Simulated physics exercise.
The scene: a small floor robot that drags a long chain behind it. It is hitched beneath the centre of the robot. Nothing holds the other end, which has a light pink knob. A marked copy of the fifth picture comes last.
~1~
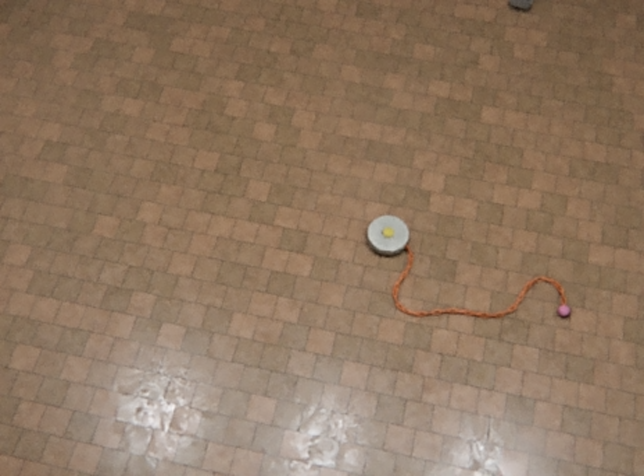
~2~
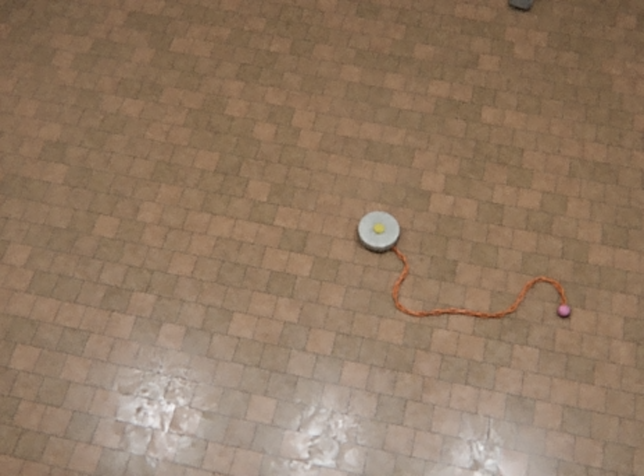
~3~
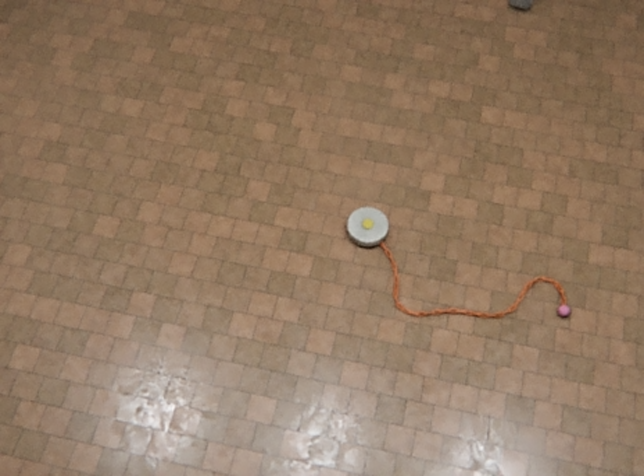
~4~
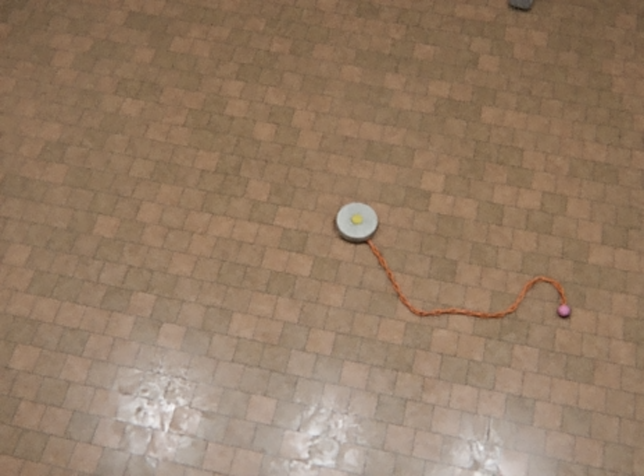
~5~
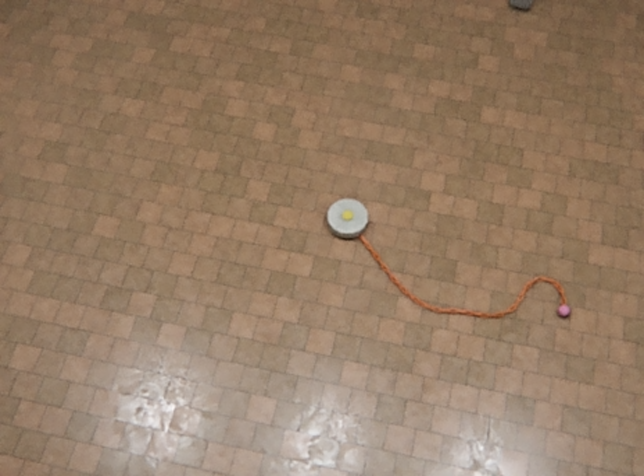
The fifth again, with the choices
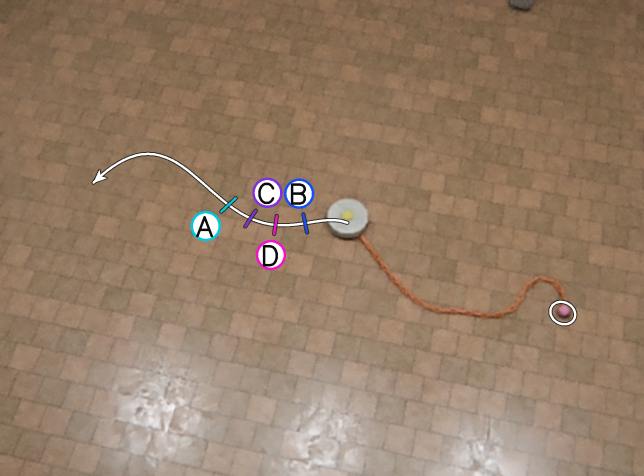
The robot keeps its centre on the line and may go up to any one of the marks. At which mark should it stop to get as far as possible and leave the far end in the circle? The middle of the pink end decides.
No farther than D.
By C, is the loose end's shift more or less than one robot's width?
By then, less.
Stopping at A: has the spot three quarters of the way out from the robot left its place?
Yes.
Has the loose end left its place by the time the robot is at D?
No.
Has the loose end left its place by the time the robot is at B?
By then, no.
On the marked copy, A at (228, 205); B at (305, 223); C at (251, 218); D at (276, 225); the ring at (563, 313); the route from (347, 223) via (212, 191) to (93, 183).
Following D. Soon after the start, robot (323, 217), middle of the chain (451, 300), free end (564, 311).
Later, robot (297, 221), middle of the chain (437, 282), free end (564, 311).
In the end, robot (275, 221), middle of the chain (420, 269), free end (564, 310); the free end is still in its ring.
As for the rest, A drags the free end to (515, 290); B is safe but short; C drags the free end to (544, 297).
